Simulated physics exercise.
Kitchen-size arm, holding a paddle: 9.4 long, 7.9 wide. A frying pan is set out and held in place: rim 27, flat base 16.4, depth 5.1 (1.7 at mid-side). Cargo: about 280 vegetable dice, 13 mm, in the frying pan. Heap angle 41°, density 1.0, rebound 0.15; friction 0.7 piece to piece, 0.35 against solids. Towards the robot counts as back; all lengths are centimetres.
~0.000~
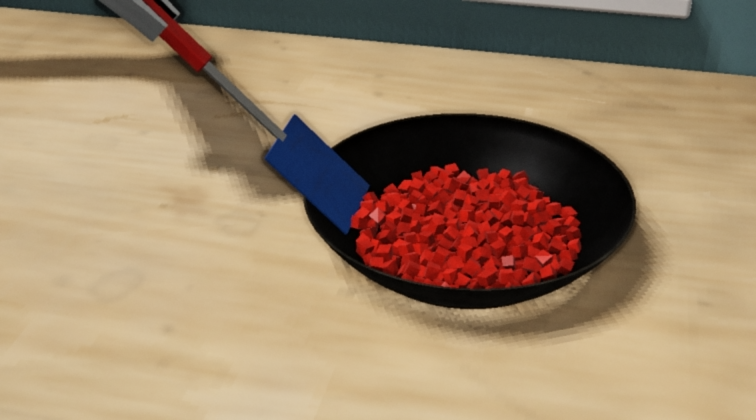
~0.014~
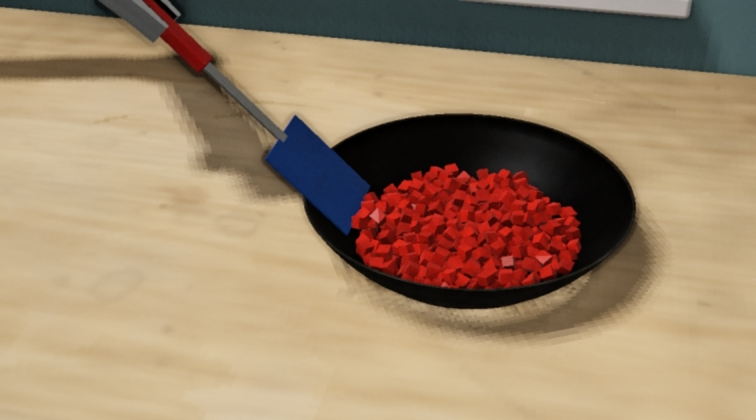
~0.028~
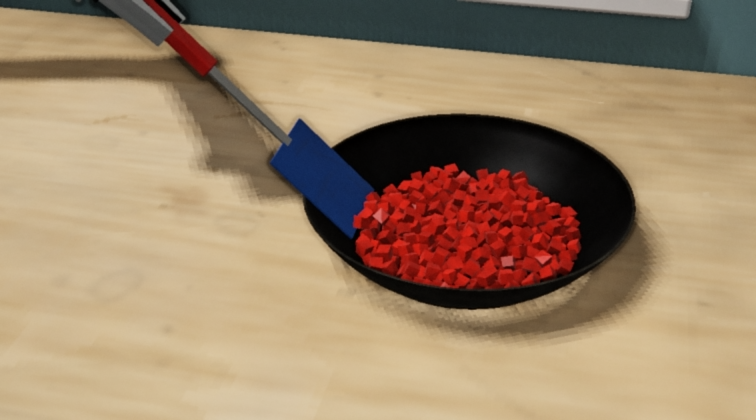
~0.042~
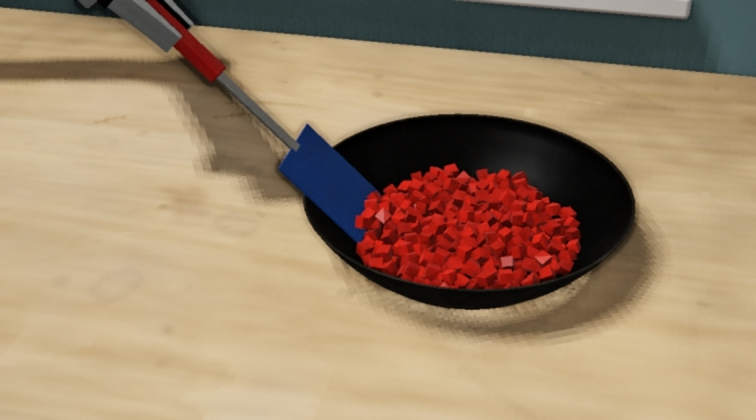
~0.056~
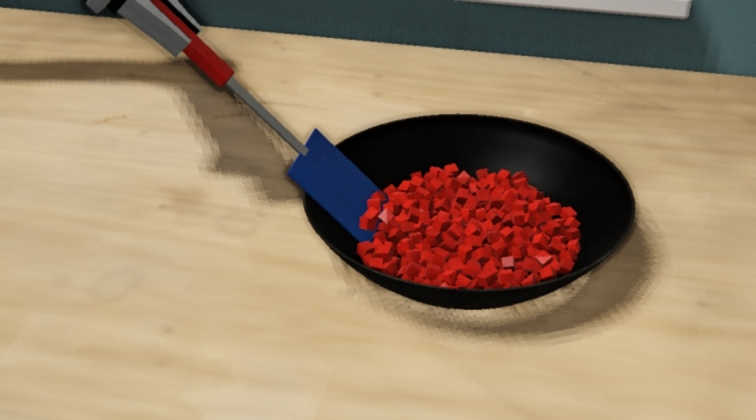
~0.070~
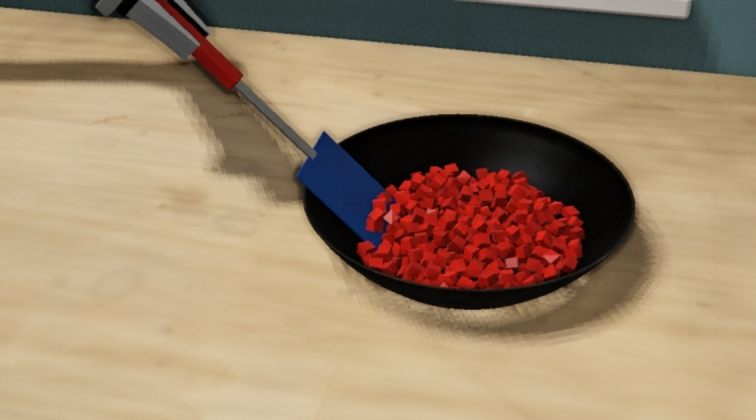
A blue paddle held by a robot arm rests at the left rim of a black frying pan heaped with small red cubes on a wooden surface. It slides slowly down and to the right, pressing slightly into the heap's left edge, where a few cubes shift while the pan stays still.
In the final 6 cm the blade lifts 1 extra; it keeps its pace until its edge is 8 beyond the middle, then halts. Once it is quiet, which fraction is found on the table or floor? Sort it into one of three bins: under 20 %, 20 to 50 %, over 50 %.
Bin: Under 20 %.
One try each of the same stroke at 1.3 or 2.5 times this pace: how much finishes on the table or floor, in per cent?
Roughly 15 per cent on the first try and 30 per cent on the second.
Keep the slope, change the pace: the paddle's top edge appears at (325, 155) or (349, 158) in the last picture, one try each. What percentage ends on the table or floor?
Estimates: About 20 %, about 30 %.
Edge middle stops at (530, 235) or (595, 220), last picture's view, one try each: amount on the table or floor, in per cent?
Estimates, in order: 5 % and 35 %.
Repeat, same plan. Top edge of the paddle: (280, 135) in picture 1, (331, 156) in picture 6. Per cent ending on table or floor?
Around 15 per cent finishes there.
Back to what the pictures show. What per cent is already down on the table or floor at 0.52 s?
That would be near 15 per cent, give or take.
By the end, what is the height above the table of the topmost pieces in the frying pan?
It reaches around 7.0 cm.
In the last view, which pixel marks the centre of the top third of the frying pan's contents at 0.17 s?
(554, 224).
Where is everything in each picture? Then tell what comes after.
Paddle top edge at (280, 135), sloping 44°; upper third of the load around (466, 218), from x 360 to 575, top at y 170; 283 in the frying pan, in the first frame.
Paddle top edge at (281, 136), sloping 44°; upper third of the load around (466, 219), from x 360 to 575, top at y 170, in the second frame.
Paddle top edge at (285, 140), sloping 44°; upper third of the load around (462, 218), from x 360 to 575, top at y 170, in the third frame.
Paddle top edge at (293, 145), sloping 44°; upper third of the load around (462, 219), from x 365 to 575, top at y 170, in the fourth frame.
Paddle top edge at (302, 150), sloping 44°; upper third of the load around (455, 218), from x 365 to 575, top at y 170, in the fifth frame.
Paddle top edge at (310, 153), sloping 44°; upper third of the load around (472, 218), from x 365 to 575, top at y 170; 283 in the frying pan, in the sixth frame.
After 0.17 s, sloping 44°, highest piece 5 above the table; 283 in the frying pan.
After 0.27 s, sloping 44°, highest piece 8 above the table; 272 in the frying pan, 11 on the blade or in flight.
After 0.52 s, sloping 44°, highest piece 6 above the table; 247 in the frying pan, 36 on the table or floor.
After 1.57 s, sloping 44°, highest piece 6 above the table; 247 in the frying pan, 36 on the table or floor.
At rest, 247 in the frying pan, 36 on the table or floor. That is 13 % on the table or floor.
